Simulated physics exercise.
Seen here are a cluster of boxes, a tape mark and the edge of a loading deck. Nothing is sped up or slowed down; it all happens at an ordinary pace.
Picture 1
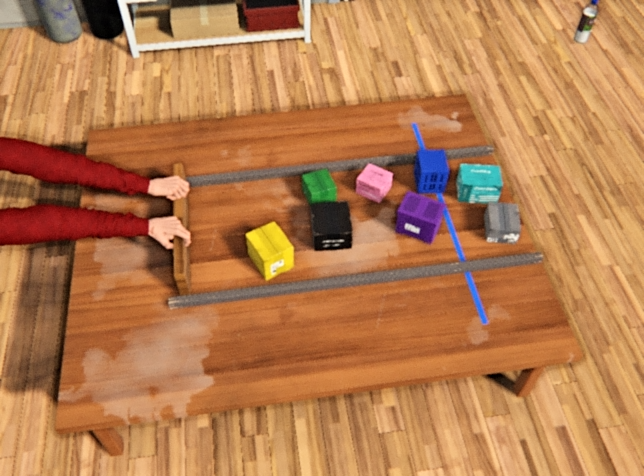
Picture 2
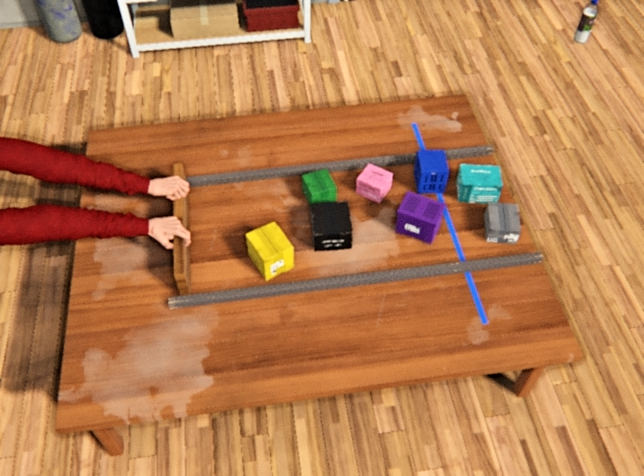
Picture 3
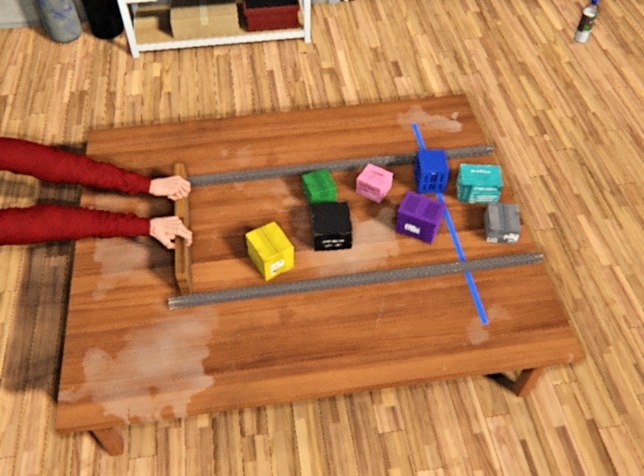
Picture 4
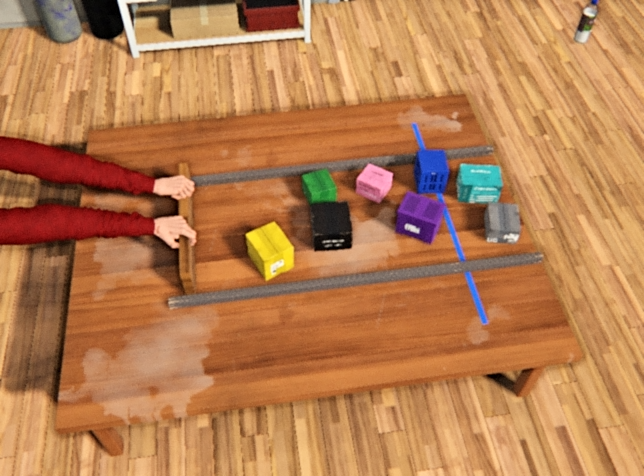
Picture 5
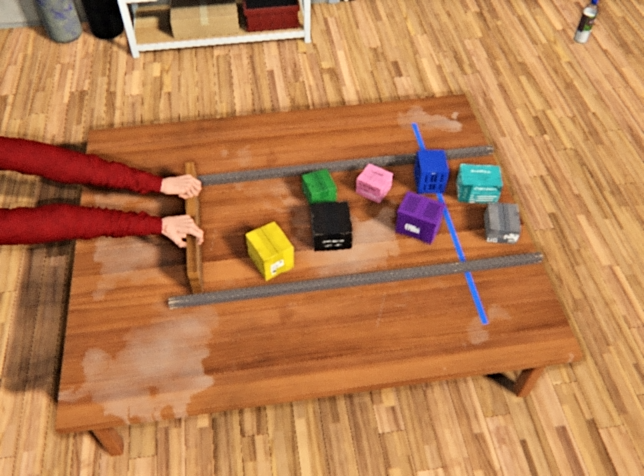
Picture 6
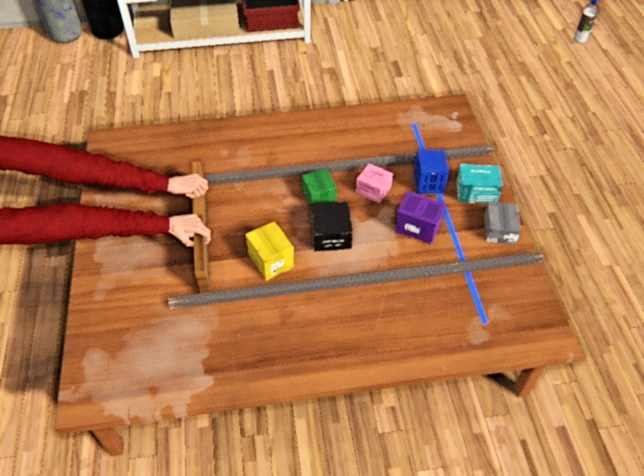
Two red-sleeved arms held a wooden plank upright on a table and slid it slightly to the right, toward a cluster of colorful boxes near a blue tape line, while the boxes stayed still.
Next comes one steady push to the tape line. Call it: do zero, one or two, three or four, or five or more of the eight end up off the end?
One or two end up off it.
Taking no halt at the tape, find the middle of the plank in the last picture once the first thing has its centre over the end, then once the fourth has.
I'd put it close to (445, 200) and later close to (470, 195).
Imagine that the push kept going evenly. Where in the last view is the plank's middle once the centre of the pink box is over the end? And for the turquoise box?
The middle is at (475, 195) when it's the pink box, and at (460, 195) when it's the turquoise box.
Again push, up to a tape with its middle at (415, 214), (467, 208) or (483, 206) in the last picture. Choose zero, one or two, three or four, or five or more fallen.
Taking the places in the order asked: No fall at all, then three or four, then at least five.
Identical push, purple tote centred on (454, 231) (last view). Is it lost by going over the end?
Outcome for the purple tote: It ends up still on.
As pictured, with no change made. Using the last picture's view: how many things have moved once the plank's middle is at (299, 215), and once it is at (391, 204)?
2 at one spot and 7 at the other.
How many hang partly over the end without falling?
I get 2.
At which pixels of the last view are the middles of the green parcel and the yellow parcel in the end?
I'd say approximately (448, 172) and then (475, 232).
Early on, none off yet; grey parcel at rest near (502, 223); turquoise box at rest near (479, 184); blue crate at rest near (431, 172).
Finally, the number that fall off is one or two; lost, grey parcel.
